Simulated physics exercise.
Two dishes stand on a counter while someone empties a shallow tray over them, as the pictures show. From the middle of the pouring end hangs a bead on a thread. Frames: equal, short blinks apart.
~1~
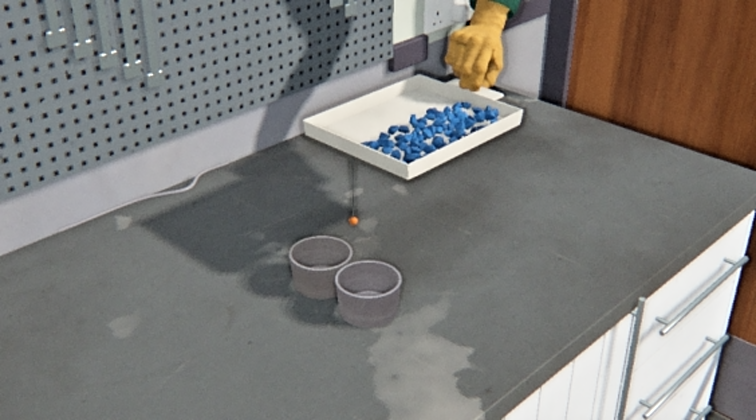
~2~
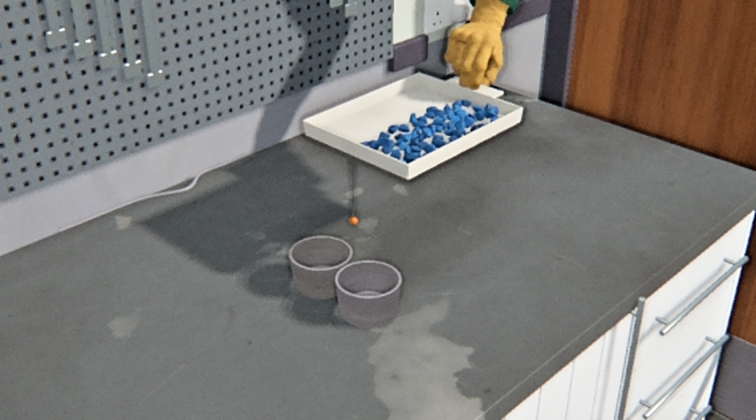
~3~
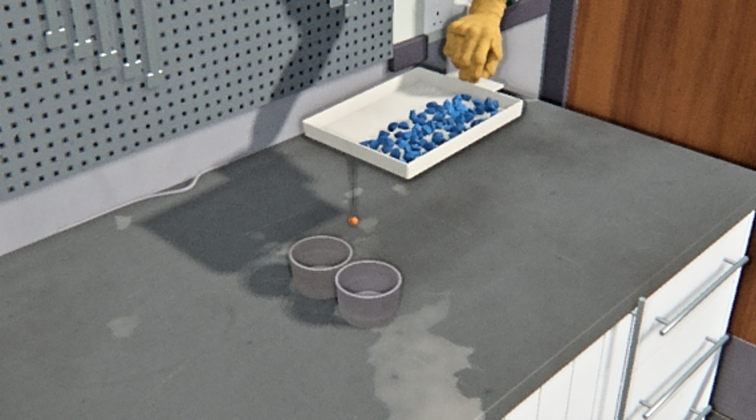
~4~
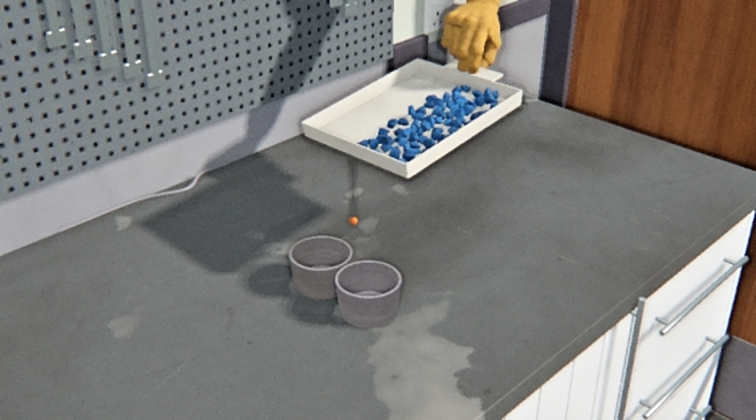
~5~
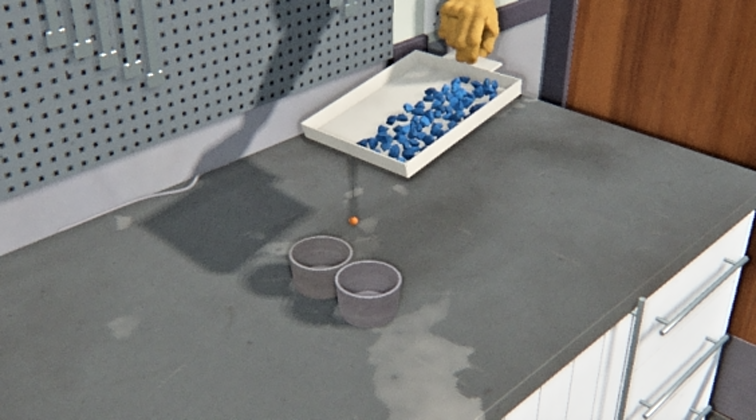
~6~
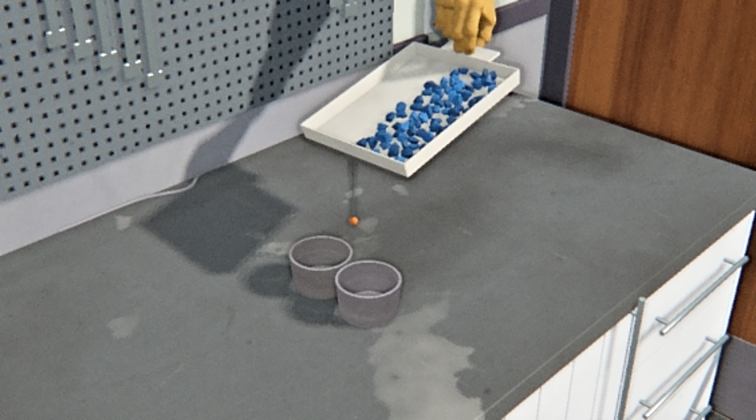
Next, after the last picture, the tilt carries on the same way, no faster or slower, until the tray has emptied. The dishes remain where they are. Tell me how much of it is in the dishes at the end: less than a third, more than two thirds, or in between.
The dishes capture one third up to two thirds of the load.
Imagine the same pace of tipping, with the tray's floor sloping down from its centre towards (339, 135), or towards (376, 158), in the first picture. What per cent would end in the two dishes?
About 0 % and about 60 %.
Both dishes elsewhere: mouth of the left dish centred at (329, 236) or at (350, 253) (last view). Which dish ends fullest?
Try one: The leftmost one; try two: The leftmost one.
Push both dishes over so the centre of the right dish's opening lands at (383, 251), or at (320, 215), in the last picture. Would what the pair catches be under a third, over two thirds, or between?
At the first spot I'd expect under a third, and at the second spot below one third.
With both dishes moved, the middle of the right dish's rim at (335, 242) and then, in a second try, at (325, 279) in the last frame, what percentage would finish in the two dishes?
Close to 70 in a hundred, then close to 10 in a hundred.
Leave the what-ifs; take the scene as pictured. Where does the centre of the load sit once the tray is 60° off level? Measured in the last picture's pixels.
About (364, 131).
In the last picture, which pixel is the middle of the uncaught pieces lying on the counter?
Estimated middle: Around (274, 254).
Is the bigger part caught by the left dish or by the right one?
In the end, more sits in the leftmost one.
Just after the last frame, tray tipped steeply; almost all on the tray; just a few in the air.
A moment on, tray tipped past a quarter turn; roughly half on the tray; just a few in the right dish; roughly a quarter in the left dish; about a tenth outside both; roughly a quarter in the air.
Further on, tray tipped past a quarter turn; about a tenth in the right dish; roughly half in the left dish; roughly half outside both.
When it is over, tray tipped past a quarter turn; about a tenth in the right dish; roughly half in the left dish; roughly half outside both.
